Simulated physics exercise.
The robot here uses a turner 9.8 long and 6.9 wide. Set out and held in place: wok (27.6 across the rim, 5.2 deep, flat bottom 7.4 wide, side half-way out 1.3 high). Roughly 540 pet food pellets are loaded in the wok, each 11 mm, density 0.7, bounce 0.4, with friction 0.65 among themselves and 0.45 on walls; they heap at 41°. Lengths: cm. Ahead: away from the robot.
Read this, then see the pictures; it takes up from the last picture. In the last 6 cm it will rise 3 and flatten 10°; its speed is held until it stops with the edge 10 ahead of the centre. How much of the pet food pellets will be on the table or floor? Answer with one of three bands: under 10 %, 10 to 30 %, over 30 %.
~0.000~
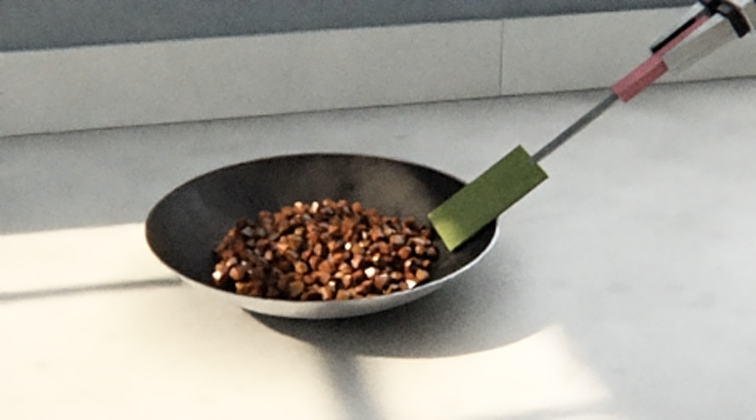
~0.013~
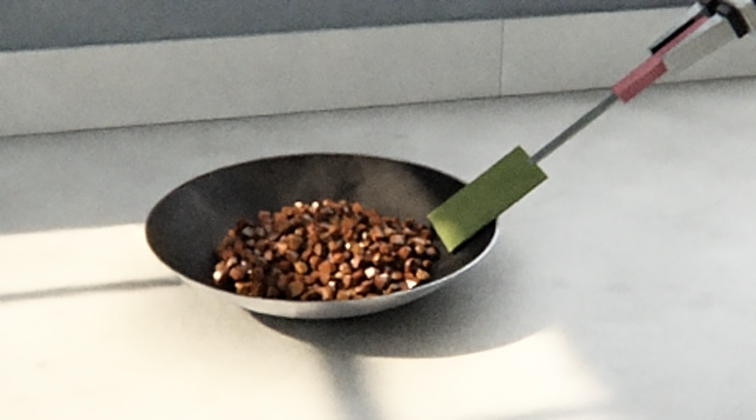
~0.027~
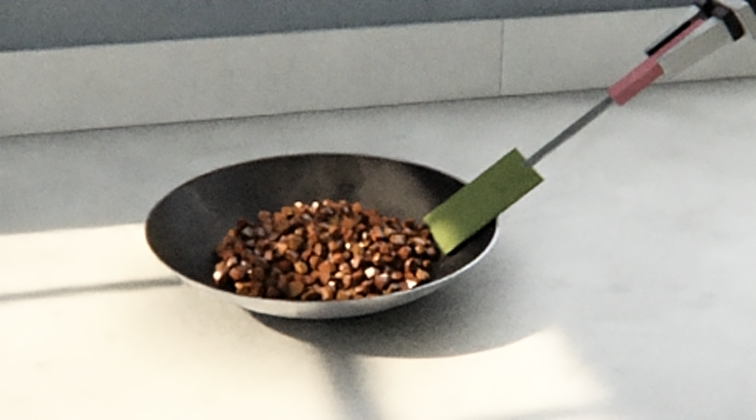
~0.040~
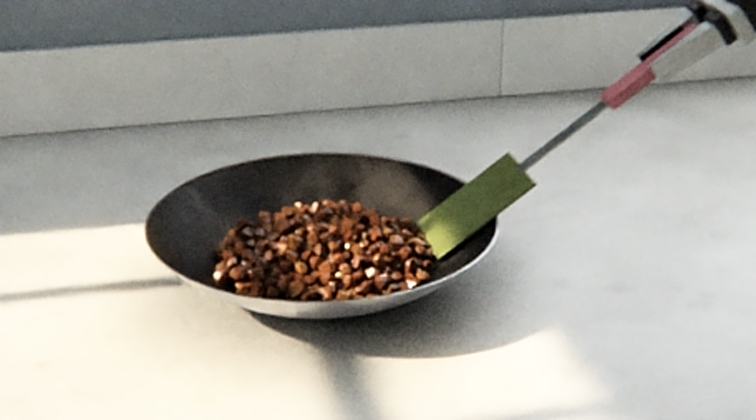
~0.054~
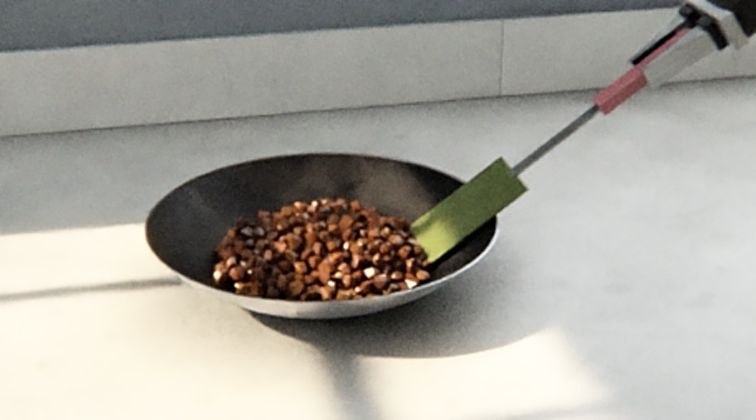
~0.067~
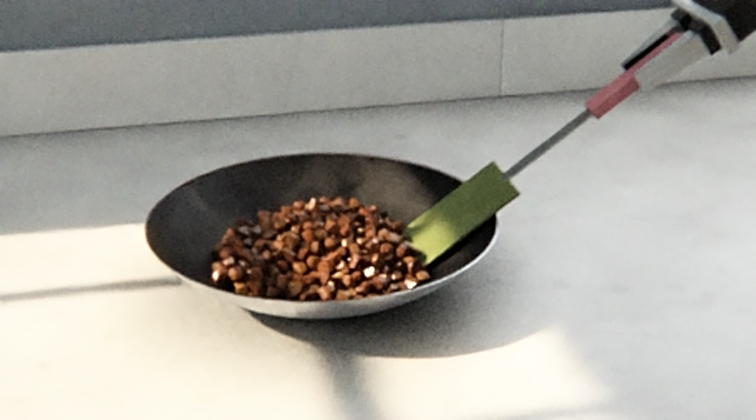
10 to 30 %.
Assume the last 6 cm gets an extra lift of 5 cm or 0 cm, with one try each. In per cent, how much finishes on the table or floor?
Roughly 15 % and then 20 %.
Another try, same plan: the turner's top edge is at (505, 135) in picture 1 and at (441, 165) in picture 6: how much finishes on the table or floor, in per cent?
It comes to something like 35 %, give or take.
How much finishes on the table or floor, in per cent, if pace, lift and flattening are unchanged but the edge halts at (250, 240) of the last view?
Roughly 0 per cent, I'd say.
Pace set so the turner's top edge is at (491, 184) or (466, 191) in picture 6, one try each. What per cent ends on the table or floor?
30 % and 35 %.
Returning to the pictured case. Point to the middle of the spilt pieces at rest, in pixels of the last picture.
In the last view, it's around (99, 297).
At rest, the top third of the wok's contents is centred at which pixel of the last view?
The middle lies somewhere around (208, 238).
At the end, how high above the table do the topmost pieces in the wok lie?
It reaches around 6.5 cm.
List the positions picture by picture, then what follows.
In the first frame, turner top edge at (534, 160), sloping 36°; upper third of the load around (327, 241), from x 220 to 430, top at y 205; 545 in the wok.
In the second frame, turner top edge at (534, 161), sloping 36°; upper third of the load around (327, 241), from x 220 to 430, top at y 205.
In the third frame, turner top edge at (530, 163), sloping 36°; upper third of the load around (327, 241), from x 220 to 430, top at y 205.
In the fourth frame, turner top edge at (523, 168), sloping 36°; upper third of the load around (327, 241), from x 220 to 430, top at y 205.
In the fifth frame, turner top edge at (515, 172), sloping 36°; upper third of the load around (325, 240), from x 220 to 425, top at y 205.
In the sixth frame, turner top edge at (507, 177), sloping 36°; upper third of the load around (324, 240), from x 220 to 425, top at y 205; 545 in the wok.
After 0.20 s, sloping 36°, highest piece 5 above the table; 545 in the wok.
After 0.34 s, sloping 33°, highest piece 7 above the table; 541 in the wok, 4 on the blade or in flight.
After 0.60 s, sloping 26°, highest piece 7 above the table; 436 in the wok, 99 on the table or floor, 10 on the blade or in flight.
After 1.65 s, sloping 26°, highest piece 6 above the table; 432 in the wok, 113 on the table or floor.
At rest, 432 in the wok, 113 on the table or floor. That is 21 % on the table or floor.
